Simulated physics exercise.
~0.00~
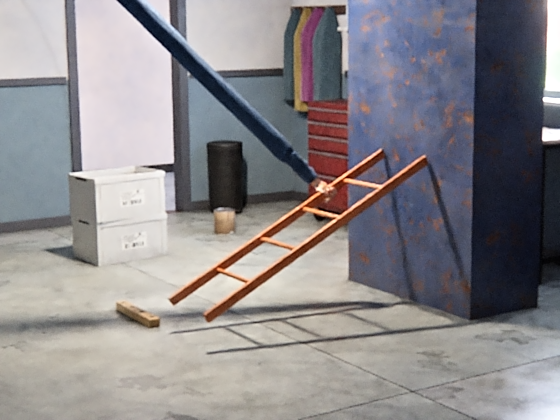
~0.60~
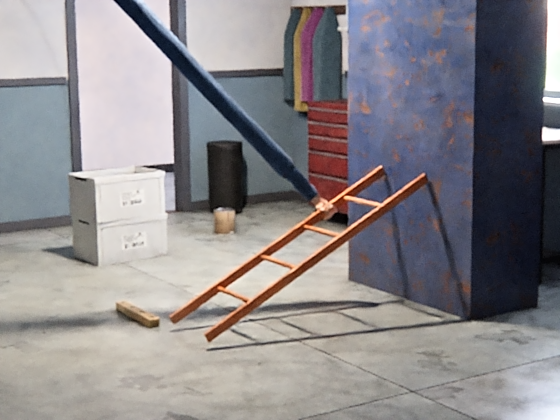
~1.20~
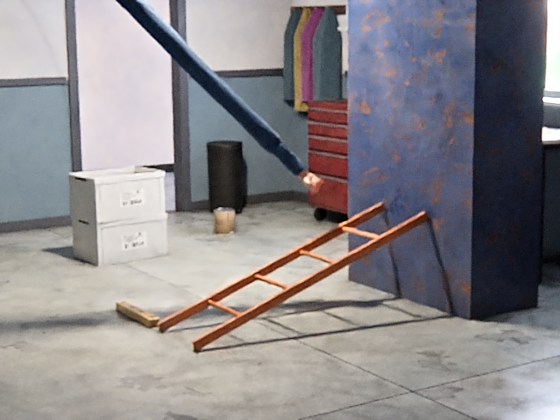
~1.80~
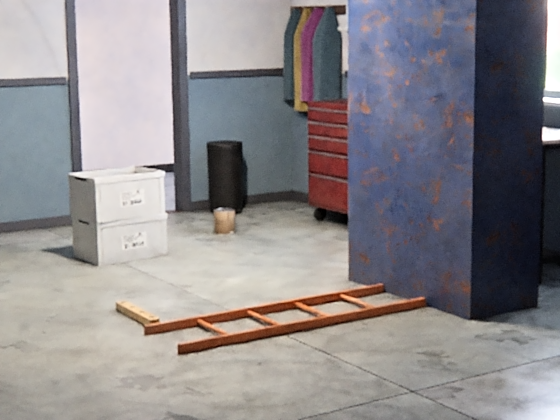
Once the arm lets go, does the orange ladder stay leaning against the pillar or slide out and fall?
The orange ladder slides out and falls, ending up flat on the floor.
